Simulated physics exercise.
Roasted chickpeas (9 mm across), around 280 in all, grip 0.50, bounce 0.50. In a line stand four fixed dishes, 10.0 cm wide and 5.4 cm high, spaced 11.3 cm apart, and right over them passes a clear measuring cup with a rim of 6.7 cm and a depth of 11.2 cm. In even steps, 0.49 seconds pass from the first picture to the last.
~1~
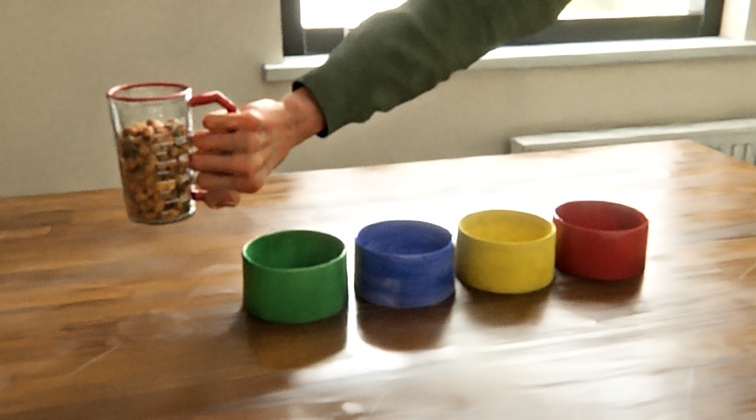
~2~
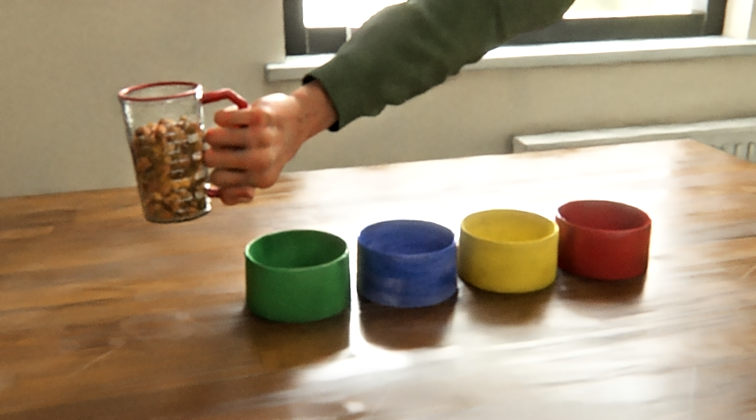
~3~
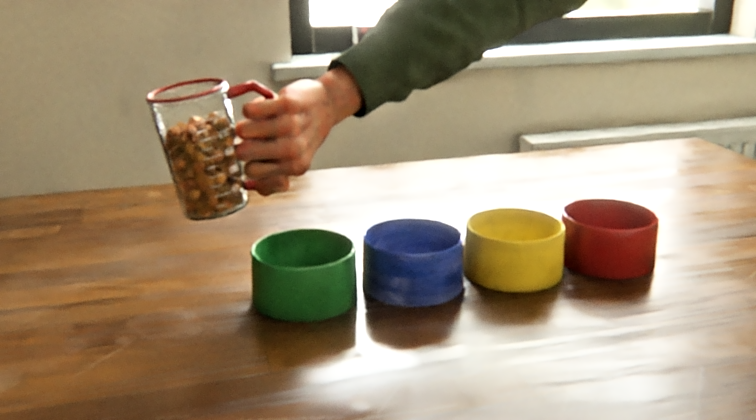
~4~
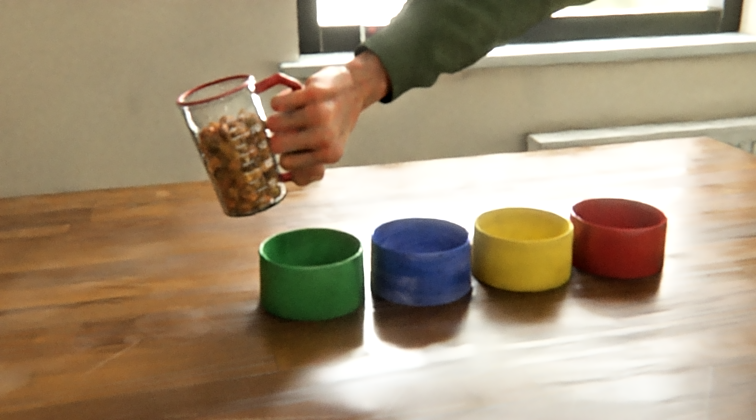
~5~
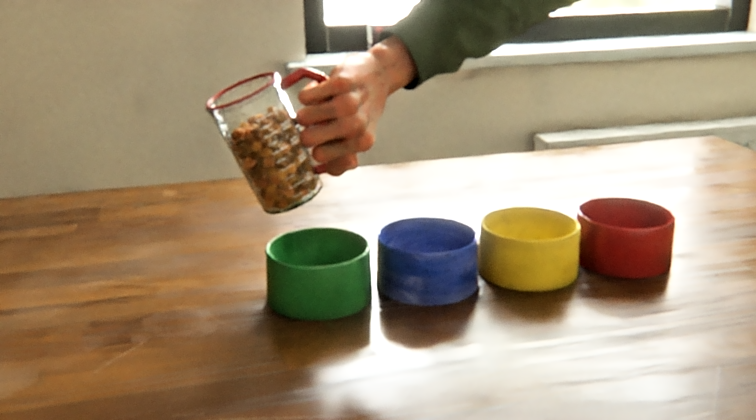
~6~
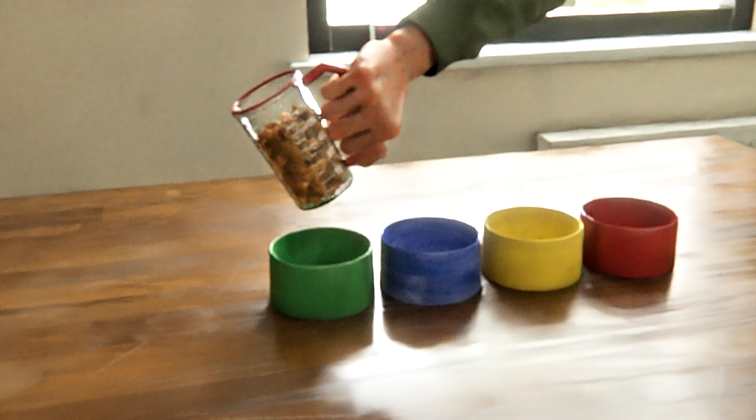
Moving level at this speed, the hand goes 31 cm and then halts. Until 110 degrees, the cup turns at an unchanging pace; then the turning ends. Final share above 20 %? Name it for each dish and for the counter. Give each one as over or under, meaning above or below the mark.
Red: Under, blue: Over, green: Under, yellow: Under, counter: Under.
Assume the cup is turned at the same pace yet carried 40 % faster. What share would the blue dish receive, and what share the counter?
Shares: Blue 100, counter 0.
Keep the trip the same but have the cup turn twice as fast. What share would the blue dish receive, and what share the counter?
Blue 80; counter 10.
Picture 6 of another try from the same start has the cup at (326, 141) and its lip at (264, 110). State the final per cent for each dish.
You'd end up with red at 0, blue at 100, green at 0 and yellow at 0.
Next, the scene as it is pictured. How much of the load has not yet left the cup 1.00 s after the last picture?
100 per cent.
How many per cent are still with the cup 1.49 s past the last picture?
It should be near 65 per cent.
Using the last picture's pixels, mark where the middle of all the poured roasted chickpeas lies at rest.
Centre at rest: Approx. (427, 262) px.
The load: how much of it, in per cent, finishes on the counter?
Close to 0 %, more or less.
Then, 0.60 s after the last picture, tilt 66 degrees; cup holds 100 %.
Then, 1.00 s after the last picture, tilt 92 degrees; cup holds 100 %.
Then, 1.49 s after the last picture, tilt 110 degrees; cup holds 65 %, blue 30 %.
In the end, red 0 %, blue 100 %, green 0 %, yellow 0 %, counter 0 %.
